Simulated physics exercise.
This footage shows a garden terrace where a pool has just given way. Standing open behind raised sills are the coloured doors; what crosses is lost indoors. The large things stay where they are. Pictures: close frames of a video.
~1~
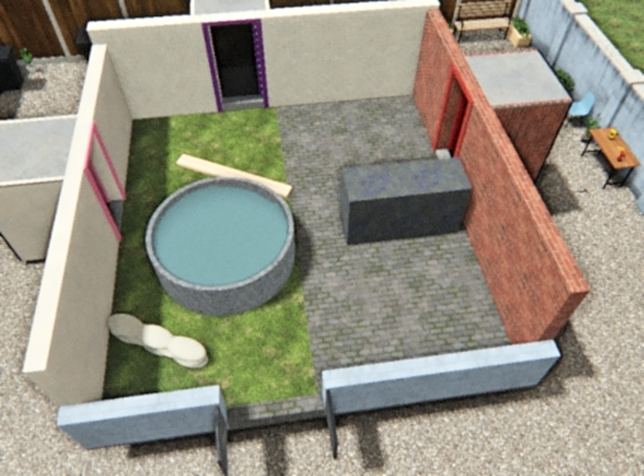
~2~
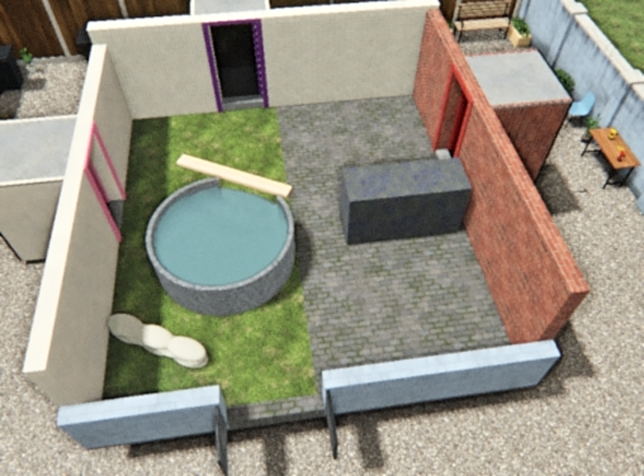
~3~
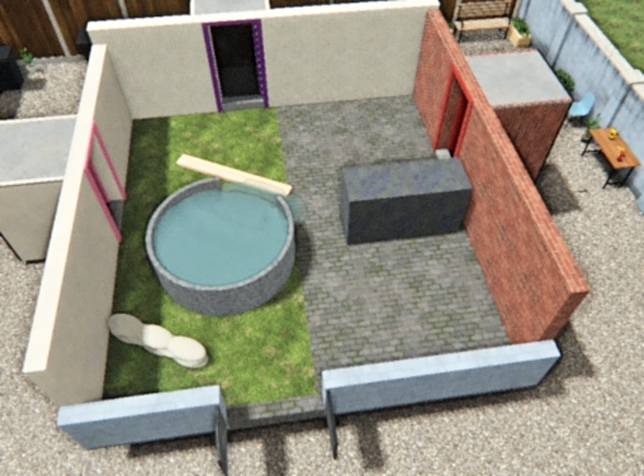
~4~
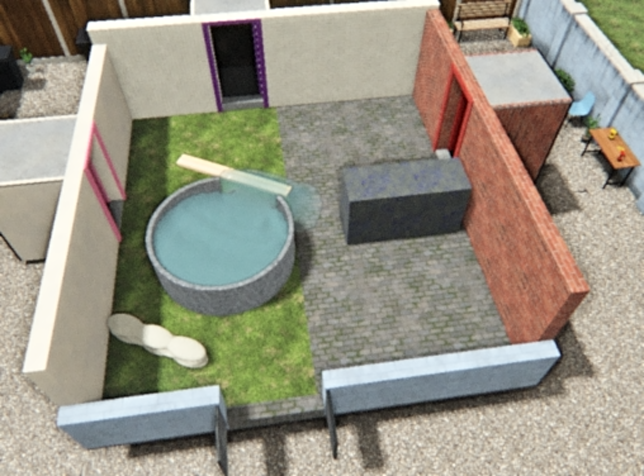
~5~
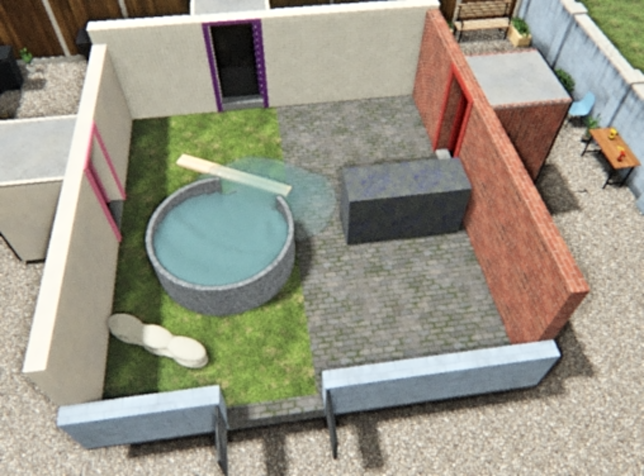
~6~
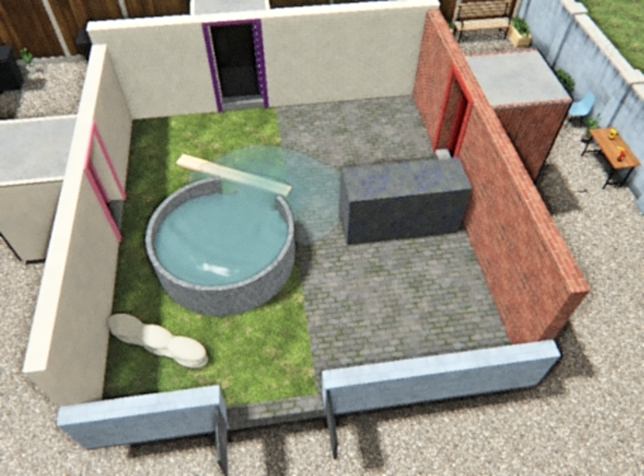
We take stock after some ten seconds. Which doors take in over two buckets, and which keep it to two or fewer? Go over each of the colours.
Outcome: I predict the purple door will remain at two buckets or below. I predict the red door will overshoot two buckets. I predict the pink door will overshoot two buckets.
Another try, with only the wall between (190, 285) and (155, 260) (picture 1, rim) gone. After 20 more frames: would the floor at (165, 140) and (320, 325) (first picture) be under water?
The first spot is swamped, the second swamped.
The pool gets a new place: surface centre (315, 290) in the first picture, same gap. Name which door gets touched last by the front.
Bringing up the rear is the pink door.
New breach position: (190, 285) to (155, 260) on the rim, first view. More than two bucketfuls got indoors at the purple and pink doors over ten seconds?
Result - purple door: Misses the line; pink door: Clears the line.
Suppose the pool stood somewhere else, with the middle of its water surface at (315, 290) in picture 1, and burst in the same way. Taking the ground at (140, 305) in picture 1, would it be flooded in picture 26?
That spot ends up unaffected.
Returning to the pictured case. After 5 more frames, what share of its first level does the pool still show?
Roughly 68 percent.
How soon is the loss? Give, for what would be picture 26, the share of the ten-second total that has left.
Approximately 25 in a hundred, I think.
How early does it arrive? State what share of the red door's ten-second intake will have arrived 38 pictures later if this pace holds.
Close to 75 %.
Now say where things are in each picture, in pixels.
In the first frame, still water in the round pool at (221, 232).
In the second frame, water pours out on the round pool's far side and has run to a hidden place.
In the third frame, the front is at a hidden place, out from the gap on the round pool's far side.
In the fourth frame, the front is at (216, 177), out from the gap on the round pool's far side.
In the fifth frame, water pours out on the round pool's far side and has run to (327, 182).
In the sixth frame, the front is at (337, 172), out from the gap on the round pool's far side.
A moment on, water covers 30 % of the floor; the purple door not reached, the red door not reached, the pink door not reached.
Next, water covers 50 % of the floor; the purple door wet at the sill, nothing in, the red door under two buckets in, the pink door not reached.
Then, water covers 55 % of the floor; the purple door wet at the sill, nothing in, the red door over two buckets in, the pink door wet at the sill, nothing in.
Later, water covers 65 % of the floor; the purple door wet at the sill, nothing in, the red door far over two buckets in, the pink door under two buckets in.
In the end, water covers 85 % of the floor; the purple door wet at the sill, nothing in, the red door far over two buckets in, the pink door over two buckets in.
